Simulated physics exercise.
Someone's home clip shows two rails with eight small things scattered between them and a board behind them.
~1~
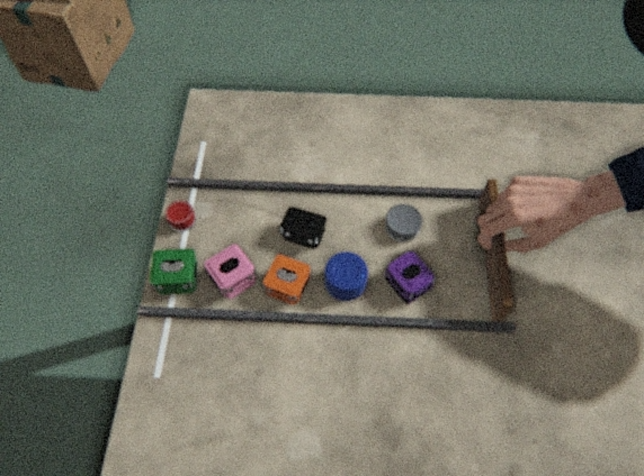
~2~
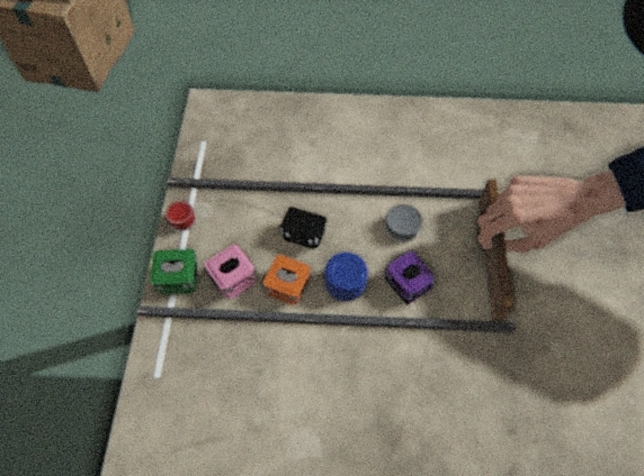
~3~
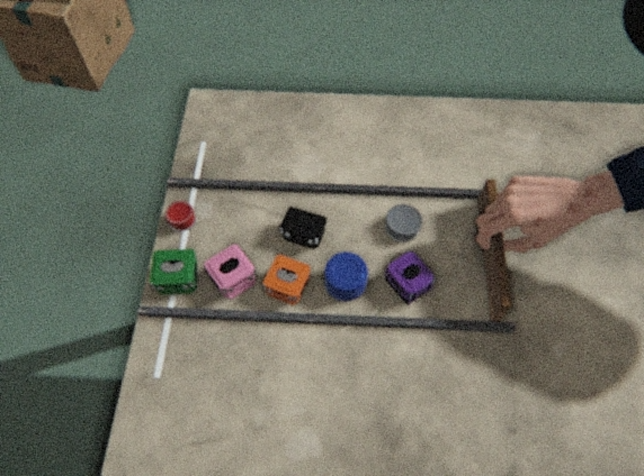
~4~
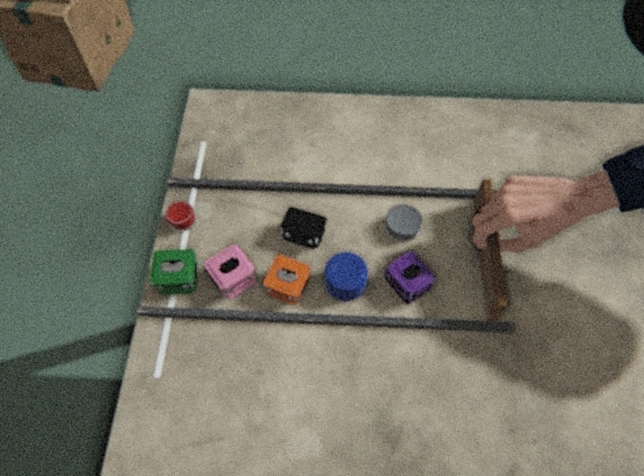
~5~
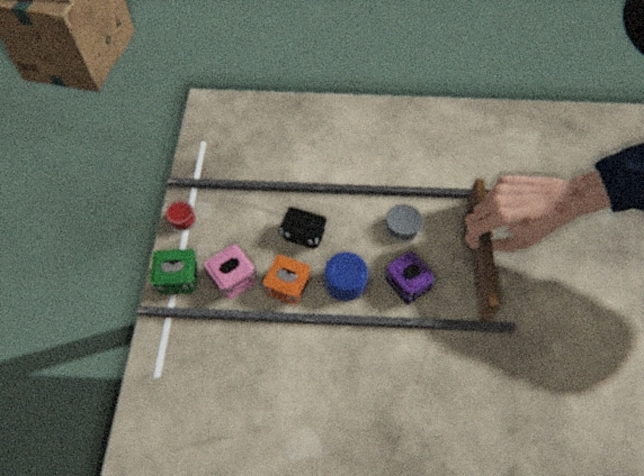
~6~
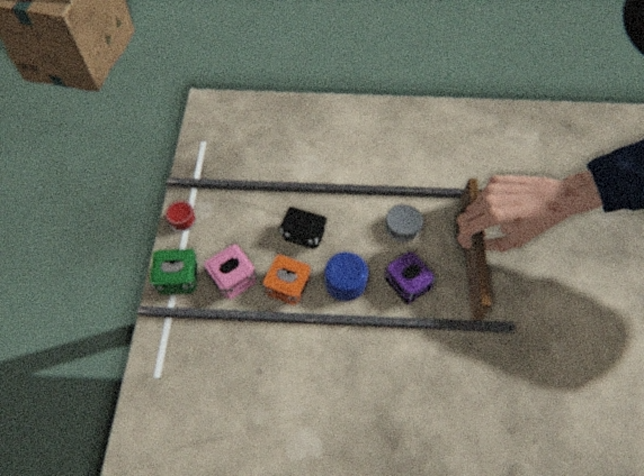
At the start, a hand holds a wooden board at the right end of two dark rails, with eight small, colourful objects scattered between them and a white line at the left. The hand then slides the board a short way left along the rails, while the small objects stay still.
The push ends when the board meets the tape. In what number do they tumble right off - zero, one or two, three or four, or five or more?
So the count of drops is upwards of four.
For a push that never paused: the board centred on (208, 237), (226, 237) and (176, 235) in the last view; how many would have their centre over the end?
3, 3 and 6.
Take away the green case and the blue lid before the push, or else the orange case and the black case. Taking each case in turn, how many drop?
Going first to second: 4 and 4.
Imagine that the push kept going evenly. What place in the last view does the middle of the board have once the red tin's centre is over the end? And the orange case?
For the red tin, about (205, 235); for the orange case, about (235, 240).
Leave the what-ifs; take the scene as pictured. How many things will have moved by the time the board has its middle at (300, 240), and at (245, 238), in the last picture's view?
Note: First position 7; second position 7.
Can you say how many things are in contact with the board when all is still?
It's 2.
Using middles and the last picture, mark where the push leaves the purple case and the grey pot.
Going in order: First (162, 256), then (173, 204).
Soon after, none off yet; red tin at rest near (181, 217); green case at rest near (173, 272); pink case moved a little near (217, 272).
At rest, the number that fall off is five or more; fallen, blue lid, black case, orange case, pink case, green case and red tin.
